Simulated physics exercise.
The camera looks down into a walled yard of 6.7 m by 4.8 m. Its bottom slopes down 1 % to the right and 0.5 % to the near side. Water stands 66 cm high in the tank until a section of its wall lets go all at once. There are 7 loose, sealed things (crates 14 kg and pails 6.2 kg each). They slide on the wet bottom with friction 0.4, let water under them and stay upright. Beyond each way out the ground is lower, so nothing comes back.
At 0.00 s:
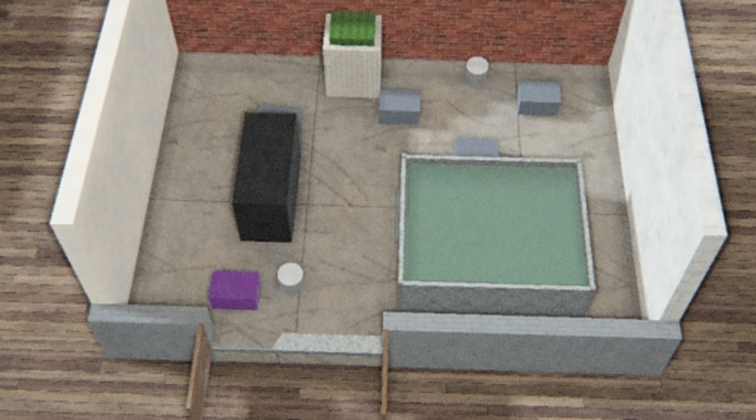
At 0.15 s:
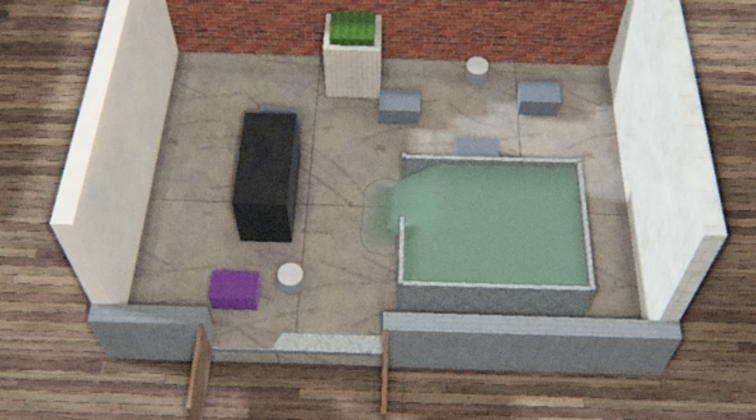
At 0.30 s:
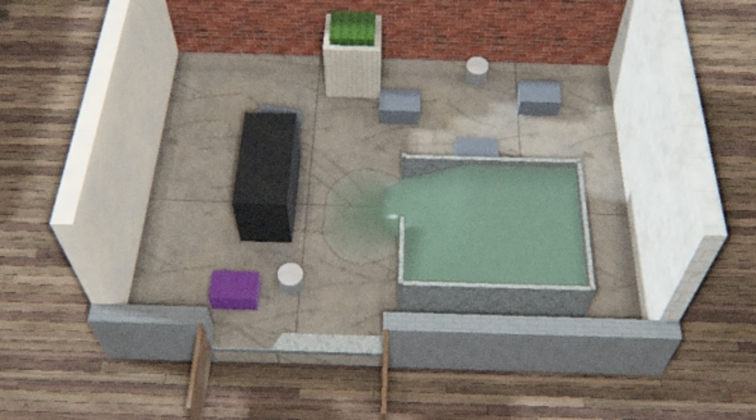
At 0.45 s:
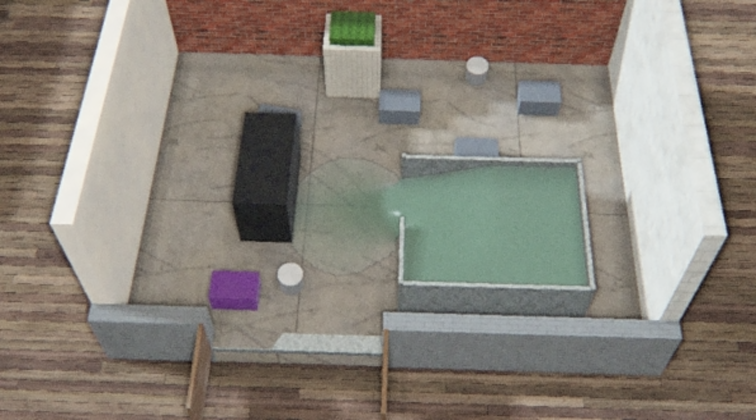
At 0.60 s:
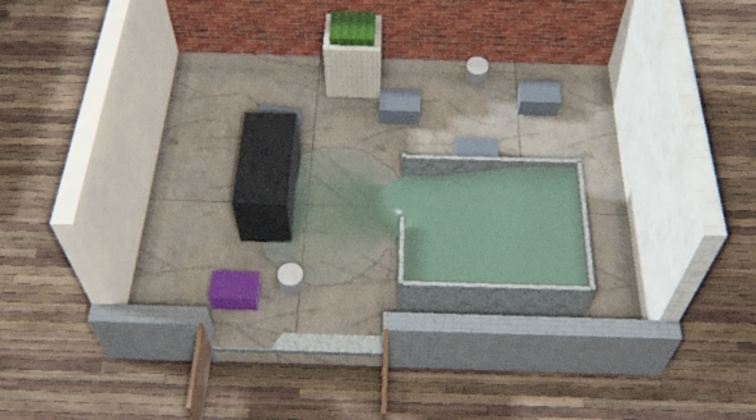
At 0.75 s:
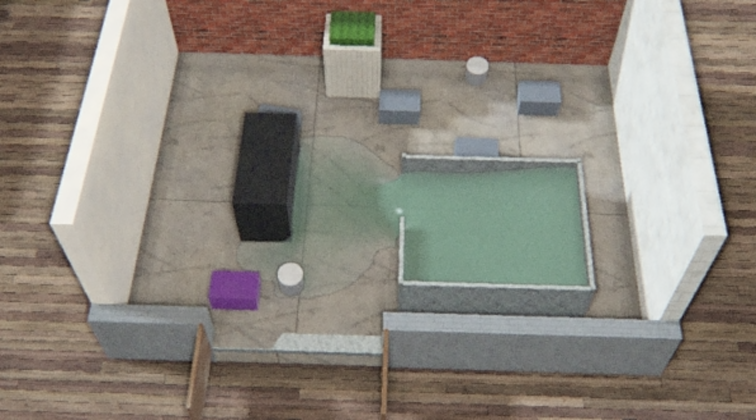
Greenish water poured out through a gap in the left side of the raised pool and spread thinly over the yard floor to the black block, while the crates and pails stayed put.
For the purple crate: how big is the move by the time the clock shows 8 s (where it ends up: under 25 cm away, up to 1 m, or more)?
The purple crate travels far.
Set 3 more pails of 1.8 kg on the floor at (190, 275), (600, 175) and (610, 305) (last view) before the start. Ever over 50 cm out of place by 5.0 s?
In that order: Past it, under, short of it.
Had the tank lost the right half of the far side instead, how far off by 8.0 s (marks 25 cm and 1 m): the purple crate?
In that case the purple crate stays put.
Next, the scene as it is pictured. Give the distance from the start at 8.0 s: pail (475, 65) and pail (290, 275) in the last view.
In turn: 200 cm, gone out.
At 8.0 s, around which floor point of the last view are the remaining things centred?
At about (469, 134).
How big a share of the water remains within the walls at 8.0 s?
Some 76 per cent remains.
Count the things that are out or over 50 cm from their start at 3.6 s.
4 of them.
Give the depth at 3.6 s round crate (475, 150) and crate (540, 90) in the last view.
About 0 and 3 cm.
After 1.6 s the purple crate is near (224, 308), 0.3 m from its start, aground; 0 of 7 are out; 0 afloat.
After 3.6 s the purple crate has gone out; 2 of 7 are out; 0 afloat.
After 5.6 s the purple crate has gone out; 2 of 7 are out; 2 afloat.
After 8.0 s the purple crate has gone out; 2 of 7 are out; 3 afloat.
